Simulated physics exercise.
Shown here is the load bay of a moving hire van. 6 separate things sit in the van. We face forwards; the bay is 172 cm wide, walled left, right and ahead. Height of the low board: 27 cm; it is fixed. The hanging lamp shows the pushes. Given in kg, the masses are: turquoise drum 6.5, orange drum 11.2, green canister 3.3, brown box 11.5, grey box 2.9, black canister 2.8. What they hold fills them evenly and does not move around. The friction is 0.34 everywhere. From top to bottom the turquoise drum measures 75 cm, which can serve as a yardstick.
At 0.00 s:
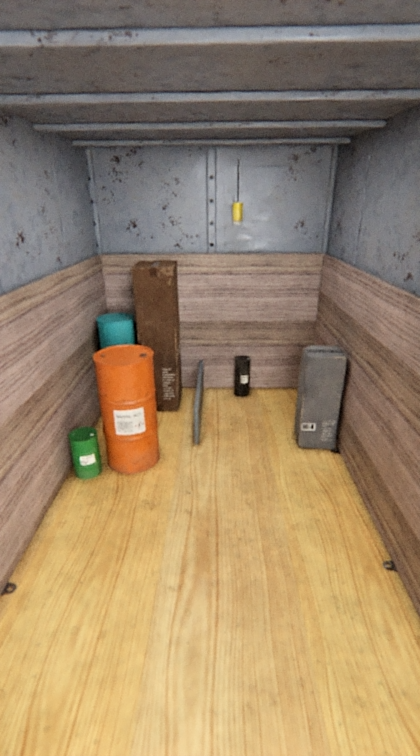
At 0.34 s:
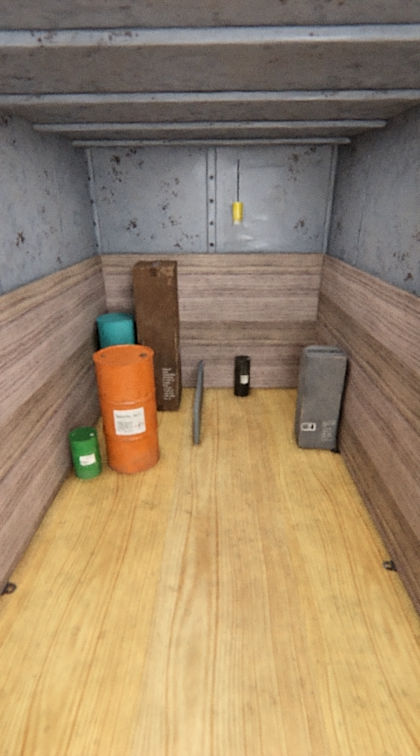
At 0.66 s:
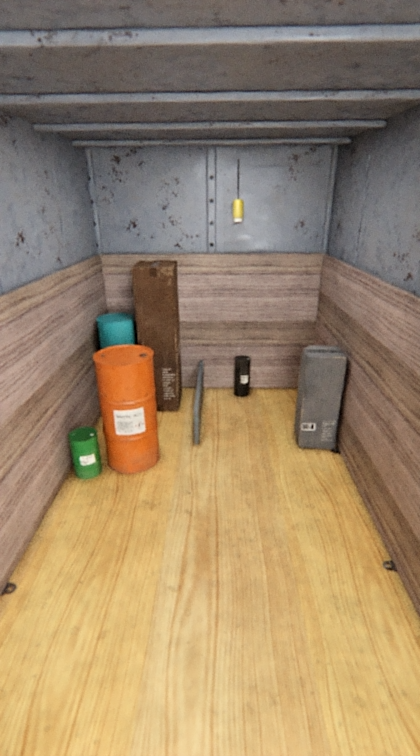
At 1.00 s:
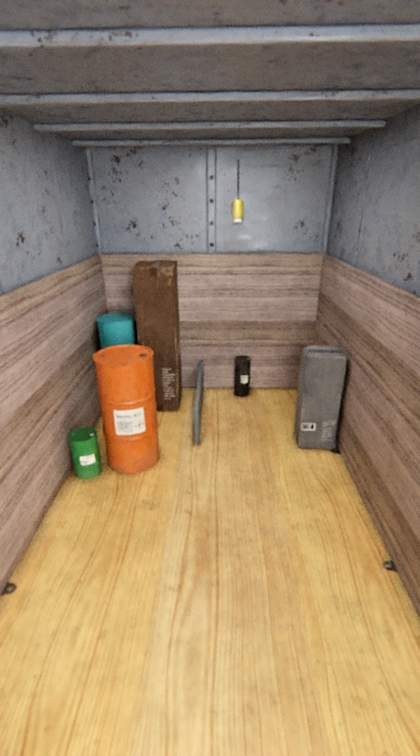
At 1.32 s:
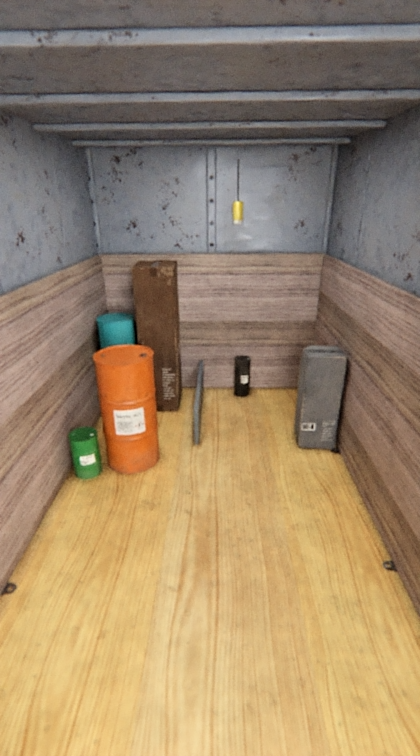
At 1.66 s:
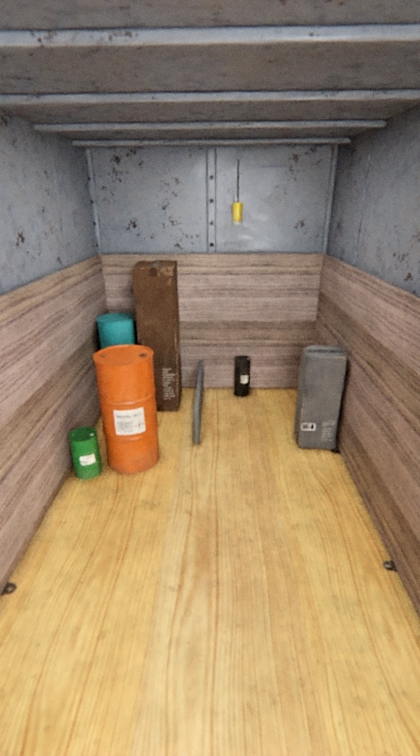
The load bay of a van, with a pale wooden floor, wood-panelled lower walls and scuffed grey metal above, is seen from its rear, facing forwards. An orange drum stands at left with a green canister before it and a turquoise drum and tall brown box behind, a low grey board and black canister near the middle, and a grey box at right. The yellow hanging lamp shifts very slightly, while everything else and the camera stay still.
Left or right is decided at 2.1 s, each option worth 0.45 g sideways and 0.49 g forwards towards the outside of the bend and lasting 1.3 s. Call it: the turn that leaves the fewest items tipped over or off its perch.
It is the right turn.
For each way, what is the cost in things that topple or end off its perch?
The left turn costs 1 and the right turn costs 0.
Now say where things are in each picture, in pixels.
In the first frame, smooth; orange drum (129, 409).
In the second frame, force 0.20 g backwards; grey box (318, 398); black canister (242, 376).
In the third frame, force 0.21 g backwards; green canister (86, 453); brown box (160, 337).
In the fourth frame, force 0.21 g backwards; grey box (318, 398); black canister (242, 376).
In the fifth frame, force 0.07 g backwards; green canister (86, 453); brown box (160, 337).
In the sixth frame, smooth; orange drum (129, 409).
Turning left. At 2.56 s, force 0.49 g forwards, 0.45 g right; orange drum slid 12 cm near (145, 402); turquoise drum slid 12 cm near (133, 361); green canister slid 12 cm.
After 2.86 s, force 0.49 g forwards, 0.45 g right; orange drum leaning 4° near (171, 384); turquoise drum slid 30 cm near (148, 354); green canister leaning 3°.
After 3.36 s, force 0.08 g forwards, 0.07 g right; orange drum slid 54 cm near (173, 377); turquoise drum leaning 4° near (149, 353); grey box leaning 45°.
At rest (5.4 s), tipped over in the van, grey box; not toppled but over 15 cm from the start, turquoise drum, orange drum, green canister and black canister; the last one in place, give or take 15 cm. In the last view, turquoise drum near (145, 354), orange drum near (173, 377).
Turning right instead, nothing is lost, 0 of 6 in all.
